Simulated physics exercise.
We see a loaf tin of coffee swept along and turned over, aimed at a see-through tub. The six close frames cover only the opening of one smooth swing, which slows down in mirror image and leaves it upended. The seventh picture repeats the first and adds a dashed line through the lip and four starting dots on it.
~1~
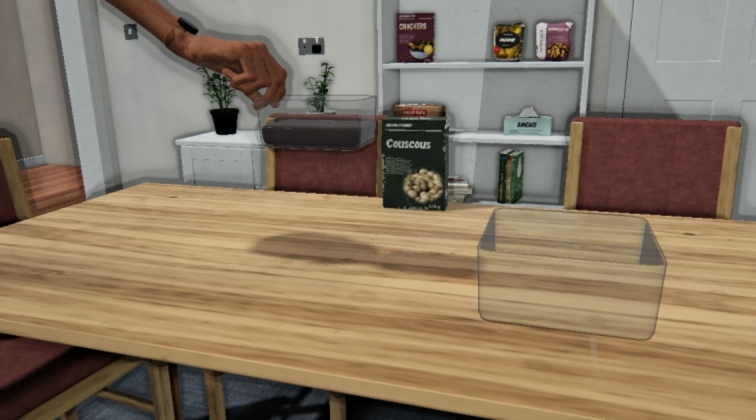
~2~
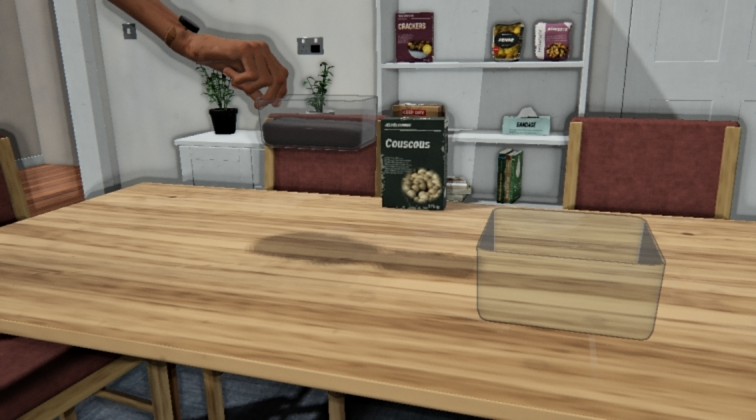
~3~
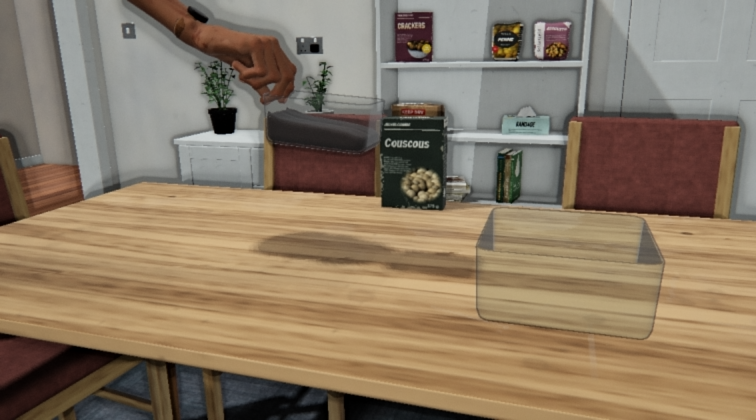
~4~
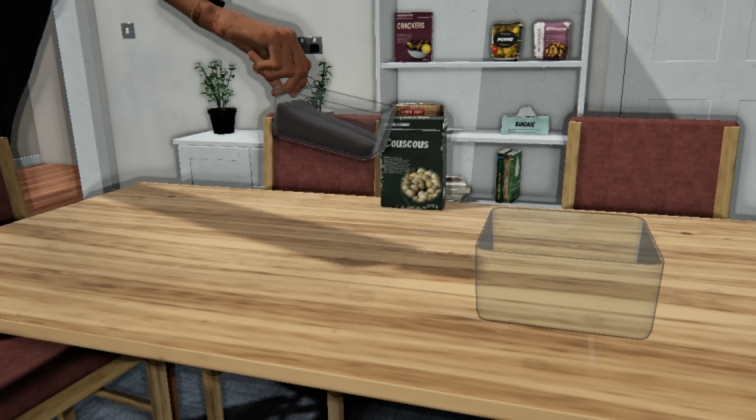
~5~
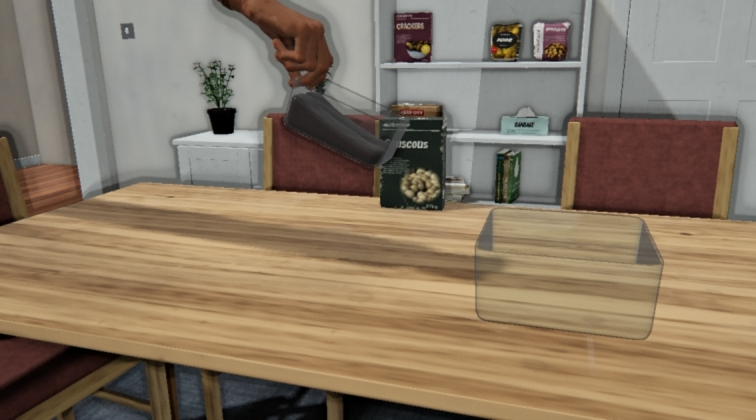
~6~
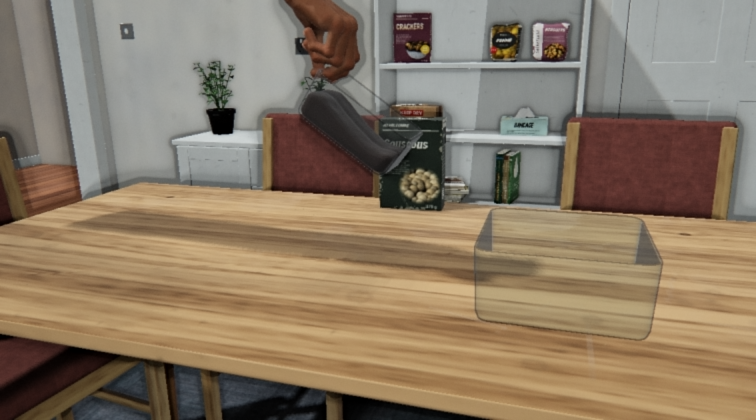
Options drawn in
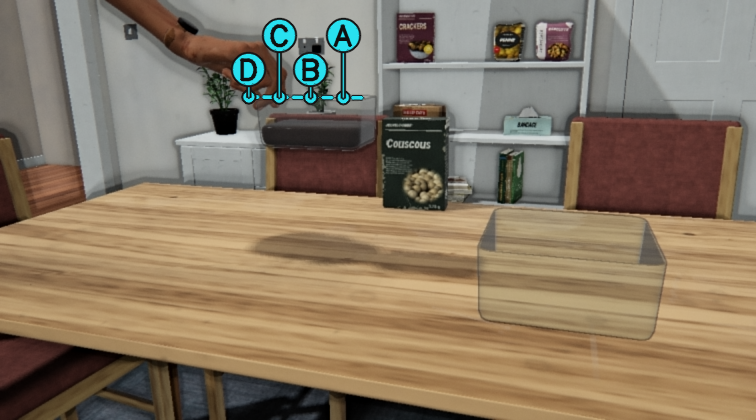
At the start, a hand holds a clear container of dark contents level above the left side of a wooden table, with an empty see-through tub at the right. The hand then moves slightly right and tilts the container steadily, its right end dipping while the dark contents slope inside.
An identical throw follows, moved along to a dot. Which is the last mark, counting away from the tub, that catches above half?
I would pick dot A.
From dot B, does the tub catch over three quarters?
No.
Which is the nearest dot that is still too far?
The answer is B.
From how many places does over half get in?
One.
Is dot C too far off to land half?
Yes.
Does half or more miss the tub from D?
Yes, that goes wrong.
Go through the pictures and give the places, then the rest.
The first picture shows upright, lip at (367, 97); tub from (478, 317) to (654, 339); nothing has left yet.
The second picture shows upright, lip at (368, 98); nothing has left yet.
The third picture shows tipped about 5°, lip at (376, 102); nothing has left yet.
The fourth picture shows tipped about 12°, lip at (388, 109); nothing has left yet.
The fifth picture shows tipped about 23°, lip at (402, 121); nothing has left yet.
The sixth picture shows tipped about 36°, lip at (416, 135); nothing has left yet.
In cyan, A at (343, 97); B at (310, 97); C at (279, 97); D at (248, 97).
For dot A, about 66 % lands in the tub, 21 % falls short and 12 % goes beside or beyond.
For dot B, about 33 % lands in the tub, 62 % falls short and 6 % goes beside or beyond.
For dot C, about 1 % lands in the tub, 95 % falls short and 5 % goes beside or beyond.
For dot D, about 0 % lands in the tub, 97 % falls short and 3 % goes beside or beyond.
